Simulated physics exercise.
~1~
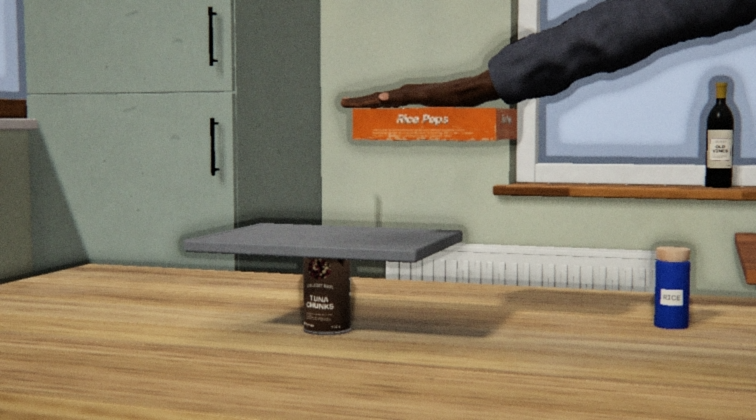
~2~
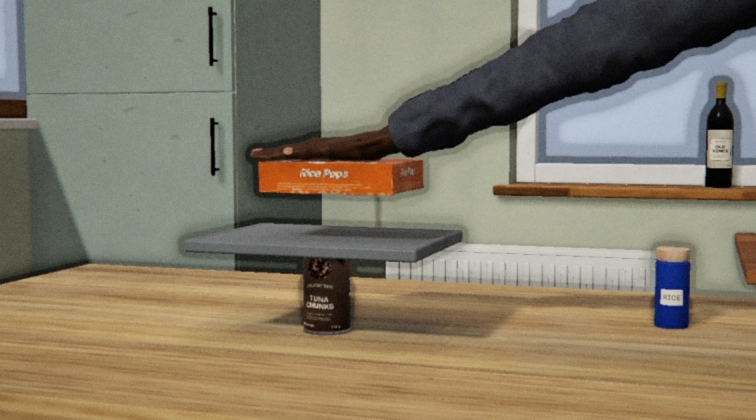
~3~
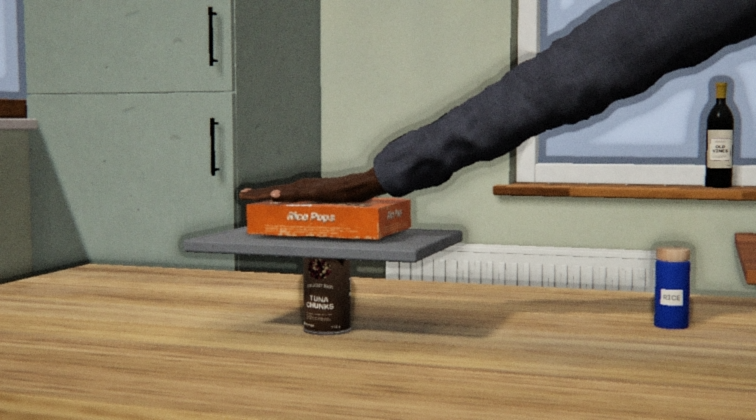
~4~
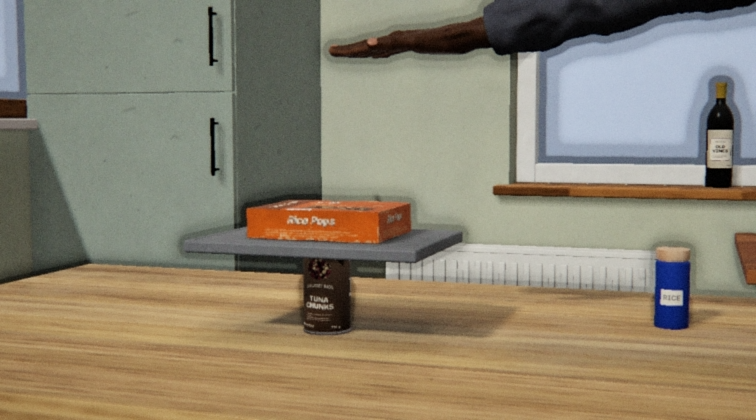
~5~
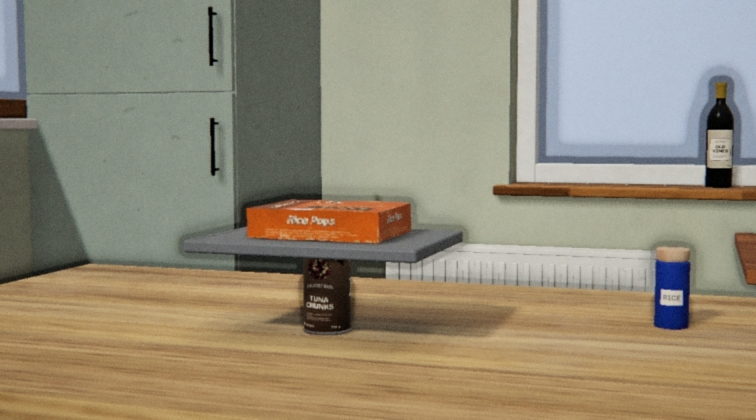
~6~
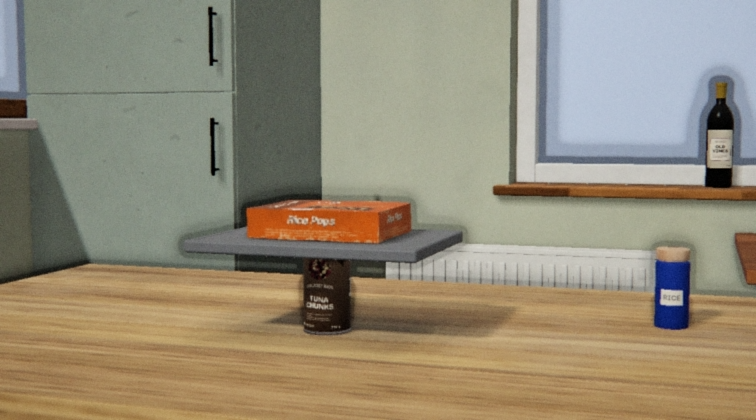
The clip opens on a wooden table where a grey tray rests on top of a brown tin, with a blue shaker standing off to the right. A hand reaches in from the upper right, holding an orange packet of Rice Pops above the tray. It carries the packet left and down, then lowers it onto the tray. The hand lets go and draws back up to the right until it is out of sight. The packet stays where it was set, and the tray and tin beneath it remain still, the pile holding steady to the end.
